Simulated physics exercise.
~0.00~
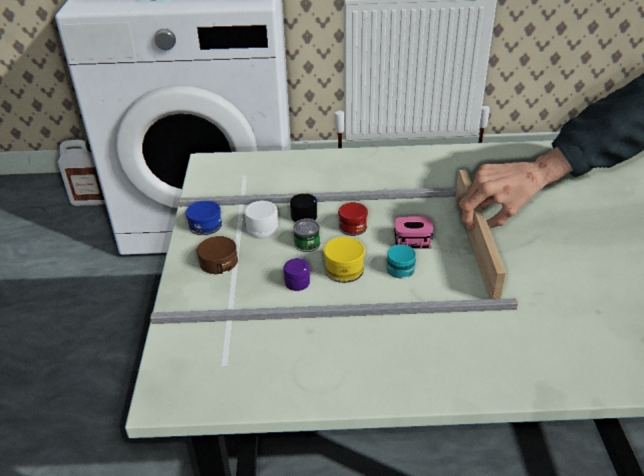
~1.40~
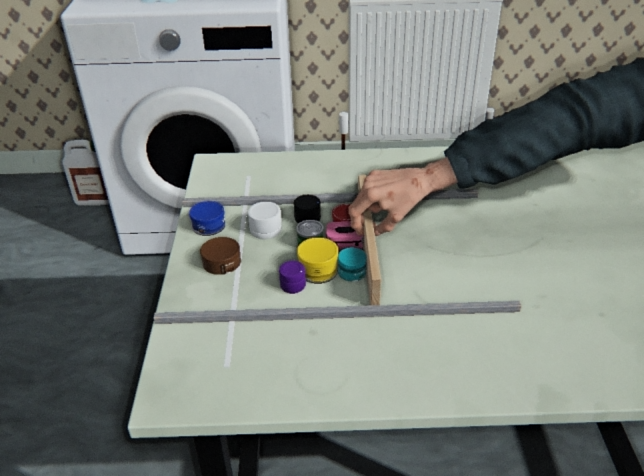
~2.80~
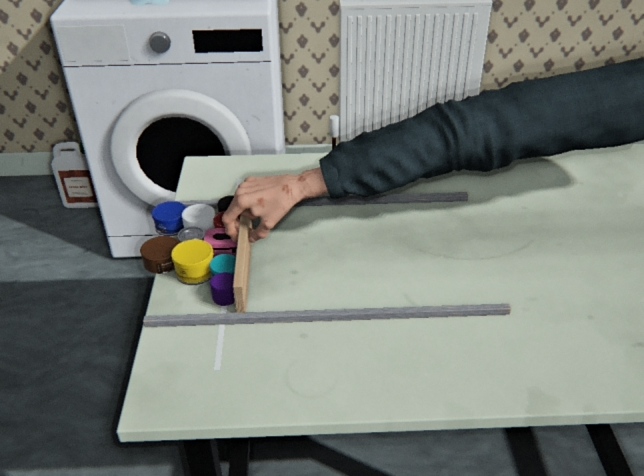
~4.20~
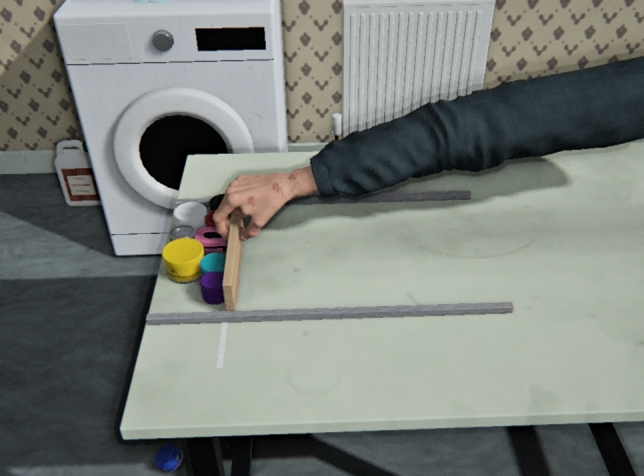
A hand slid an upright wooden board leftward across a pale table, gathering a cluster of colourful little tubs and a pink object toward the left edge, until the brown tub disappeared from view and the blue one ended up below the tabletop.
